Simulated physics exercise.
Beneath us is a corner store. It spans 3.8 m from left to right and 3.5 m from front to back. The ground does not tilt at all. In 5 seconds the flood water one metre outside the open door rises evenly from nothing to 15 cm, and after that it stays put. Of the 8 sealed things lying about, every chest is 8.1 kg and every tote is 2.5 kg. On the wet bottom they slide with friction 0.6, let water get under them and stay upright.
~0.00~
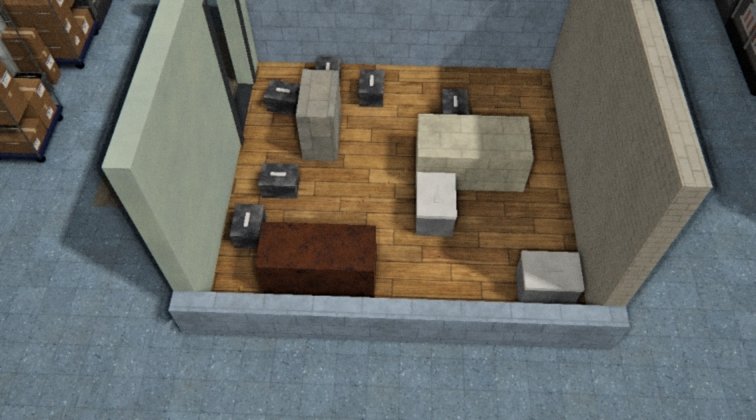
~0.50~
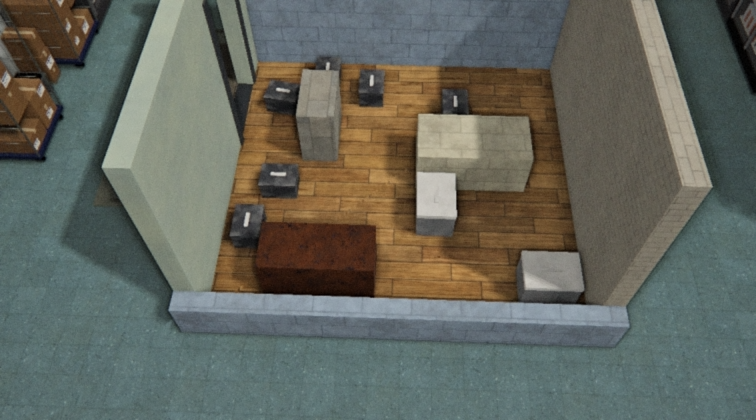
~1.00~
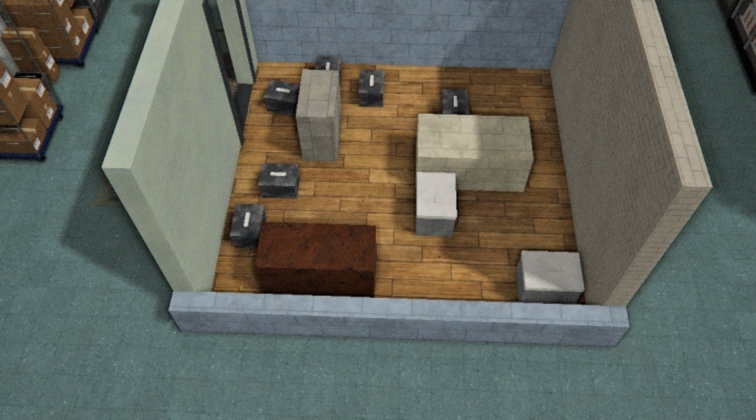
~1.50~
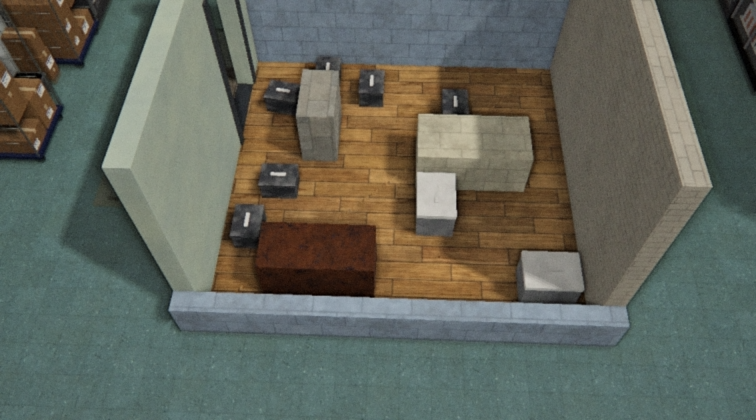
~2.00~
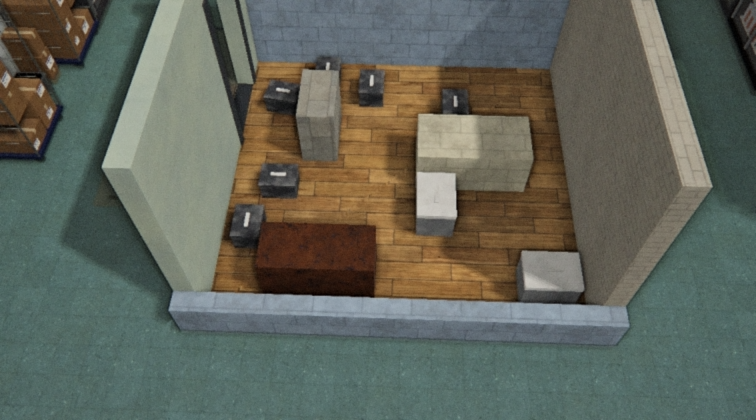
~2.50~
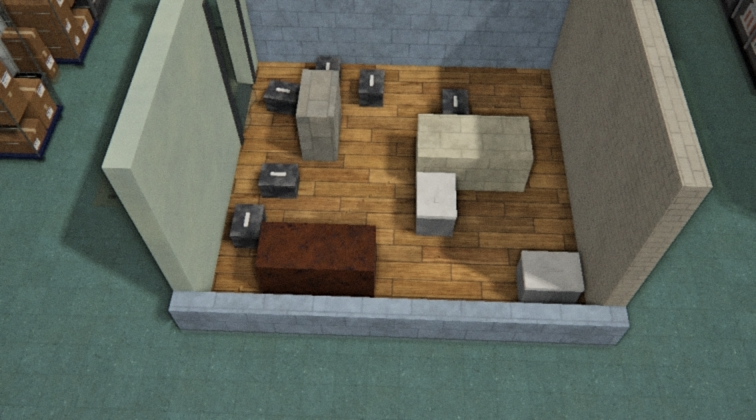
A small store room with a wooden plank floor, walled by pale green, blue and beige sides, is seen from high above its low front edge. Small dark grey boxes sit mostly on the left and toward the back, among a tall grey block, a reddish-brown block at front left, a wide cream block and two whitish blocks at right. Nothing inside moves and the camera stays still, while the surrounding floor shifts early from blue to green.
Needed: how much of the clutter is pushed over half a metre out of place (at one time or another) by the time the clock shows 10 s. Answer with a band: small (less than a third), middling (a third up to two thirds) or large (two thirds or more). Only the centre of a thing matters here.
Large.
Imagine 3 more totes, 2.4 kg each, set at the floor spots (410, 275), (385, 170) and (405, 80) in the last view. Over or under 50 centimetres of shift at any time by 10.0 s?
Within the limit; within the limit; beyond the limit.
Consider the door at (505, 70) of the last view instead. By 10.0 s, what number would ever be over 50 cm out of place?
Result: 4.
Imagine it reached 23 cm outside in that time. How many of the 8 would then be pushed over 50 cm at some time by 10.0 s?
6.
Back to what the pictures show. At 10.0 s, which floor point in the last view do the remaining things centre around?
Around (451, 205).
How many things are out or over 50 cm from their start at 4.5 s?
By my reckoning, 0.
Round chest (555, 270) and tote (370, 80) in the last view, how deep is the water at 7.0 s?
First roughly 0 cm, second roughly 3 cm.
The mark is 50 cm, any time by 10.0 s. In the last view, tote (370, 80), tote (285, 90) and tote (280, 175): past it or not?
In turn: Above the mark, above the mark, above the mark.
After 3.5 s 0 of 8 are over 50 cm from their spots; 0 afloat.
After 4.5 s 0 of 8 are over 50 cm from their spots; 1 afloat.
After 7.0 s 4 of 8 are over 50 cm from their spots; 4 afloat.
After 10.0 s 6 of 8 are over 50 cm from their spots, and 6 have been at some point; 6 afloat.
